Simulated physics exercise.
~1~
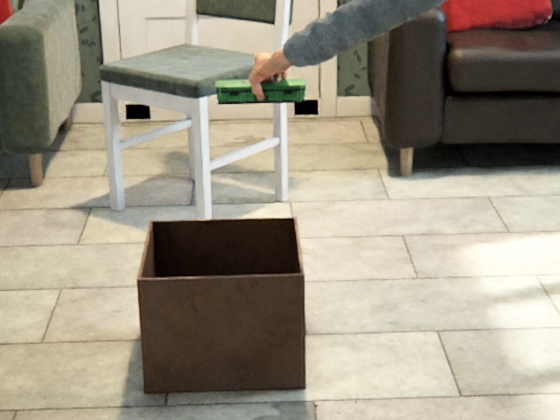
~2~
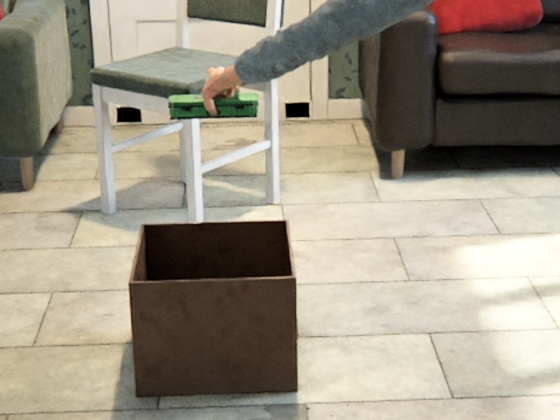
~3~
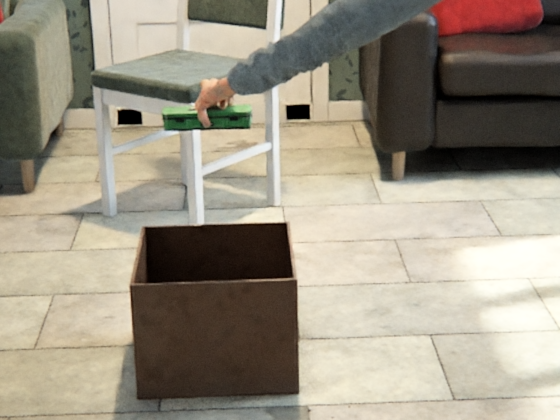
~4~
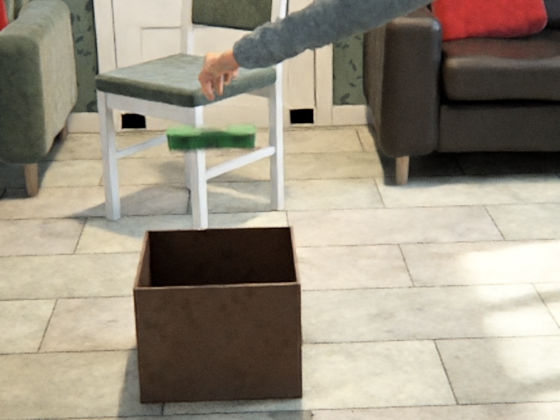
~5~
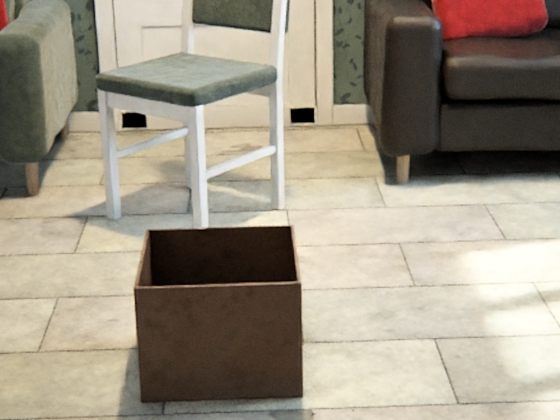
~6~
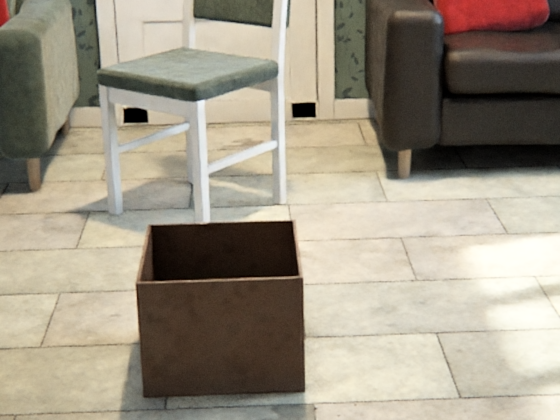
A green case is held over an open brown box, released, and drops inside.
